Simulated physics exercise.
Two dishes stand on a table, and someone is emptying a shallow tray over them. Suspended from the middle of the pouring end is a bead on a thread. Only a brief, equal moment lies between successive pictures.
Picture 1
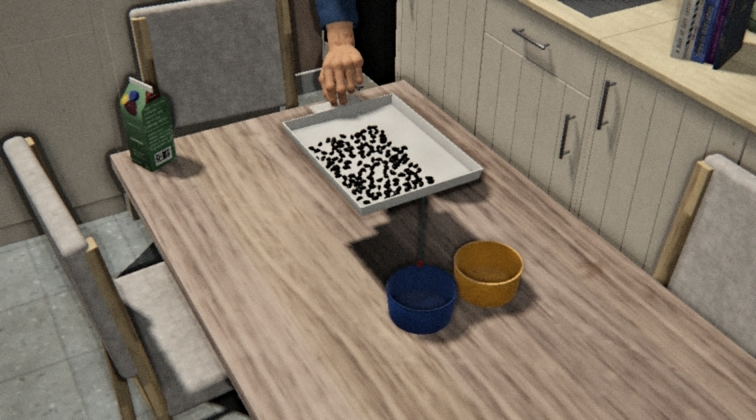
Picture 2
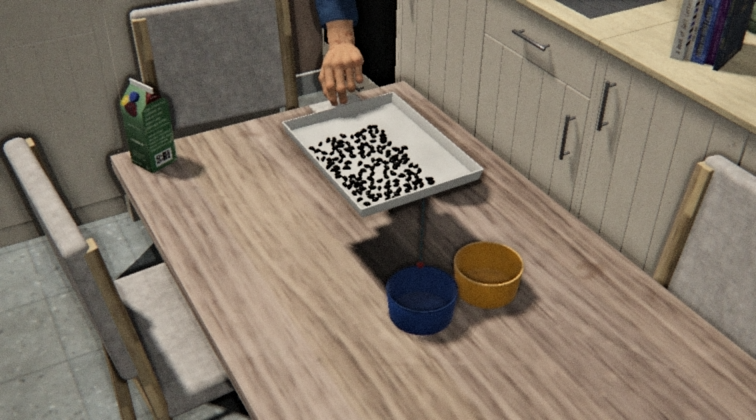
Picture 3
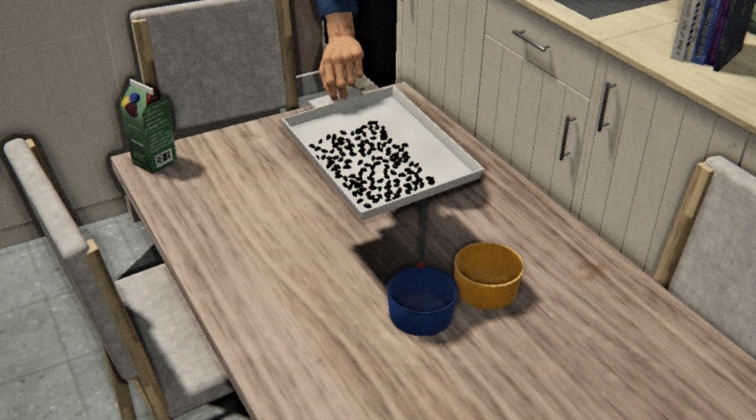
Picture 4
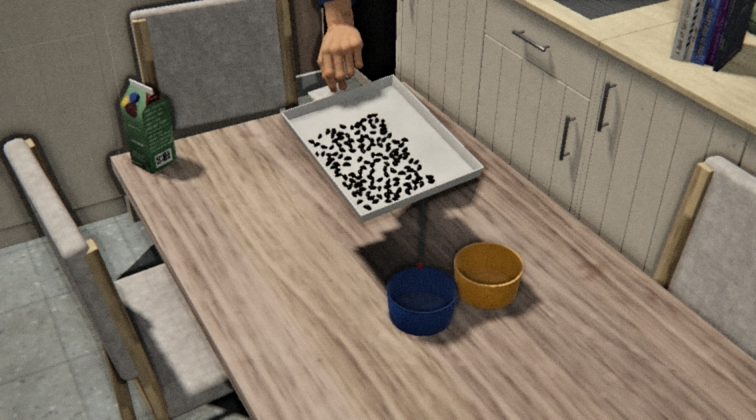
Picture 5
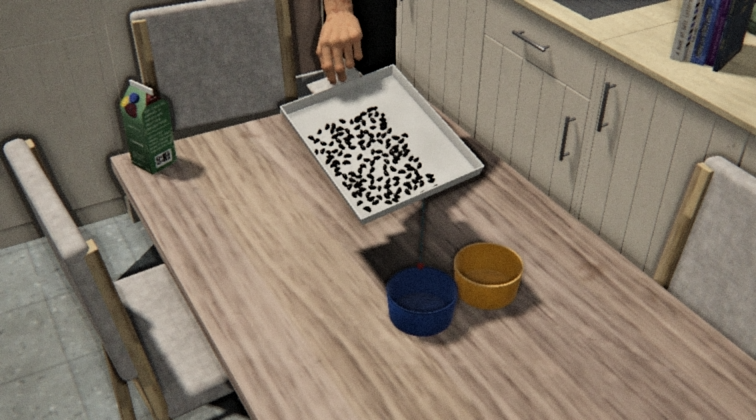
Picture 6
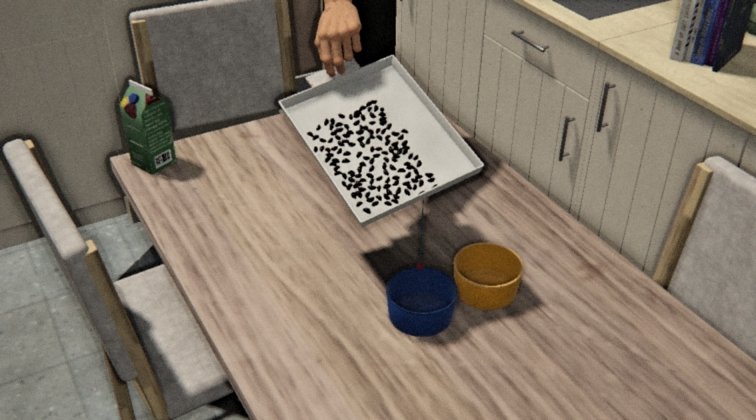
A shallow white tray scattered with black beans is held over a wooden table in a kitchen, seen from above at an angle. A blue dish stands below it, with an orange dish just to the right, a green carton at the left and grey chairs around. The hand at the tray's far end gradually raises it, slanting the tray slightly more towards the viewer, while the camera stays still.
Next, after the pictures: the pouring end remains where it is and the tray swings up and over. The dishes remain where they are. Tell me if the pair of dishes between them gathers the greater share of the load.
I expect the dishes to receive the lesser amount.
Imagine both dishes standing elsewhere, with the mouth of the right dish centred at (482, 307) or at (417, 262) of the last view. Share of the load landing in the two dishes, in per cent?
It comes to near 0 per cent the first time and near 70 per cent the second time.
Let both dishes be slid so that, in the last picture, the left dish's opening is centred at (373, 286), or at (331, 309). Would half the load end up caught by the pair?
Well, it comes to a greater portion at first and a greater portion after that.
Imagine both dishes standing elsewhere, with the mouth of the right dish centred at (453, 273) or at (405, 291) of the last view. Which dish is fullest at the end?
Result, try one: The dish at left; try two: The dish at right.
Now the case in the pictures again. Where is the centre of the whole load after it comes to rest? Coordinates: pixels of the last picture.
Around (366, 329).
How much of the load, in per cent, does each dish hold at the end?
For the left dish 20 %, for the right dish 0 %.
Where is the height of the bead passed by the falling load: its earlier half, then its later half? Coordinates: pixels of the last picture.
I'd place the first part at (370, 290) and the rest at (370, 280).
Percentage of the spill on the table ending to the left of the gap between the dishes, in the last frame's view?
Estimate: About 100 in every hundred.
Soon after the last picture, tray tipped steeply; all on the tray.
A little later, tray tipped right over; nearly all on the tray; a stray few outside both; a stray few in the air.
Later still, tray tipped past a quarter turn; about a quarter in the left dish; most outside both.
At rest, tray tipped past a quarter turn; about a quarter in the left dish; none in the right dish; most outside both.
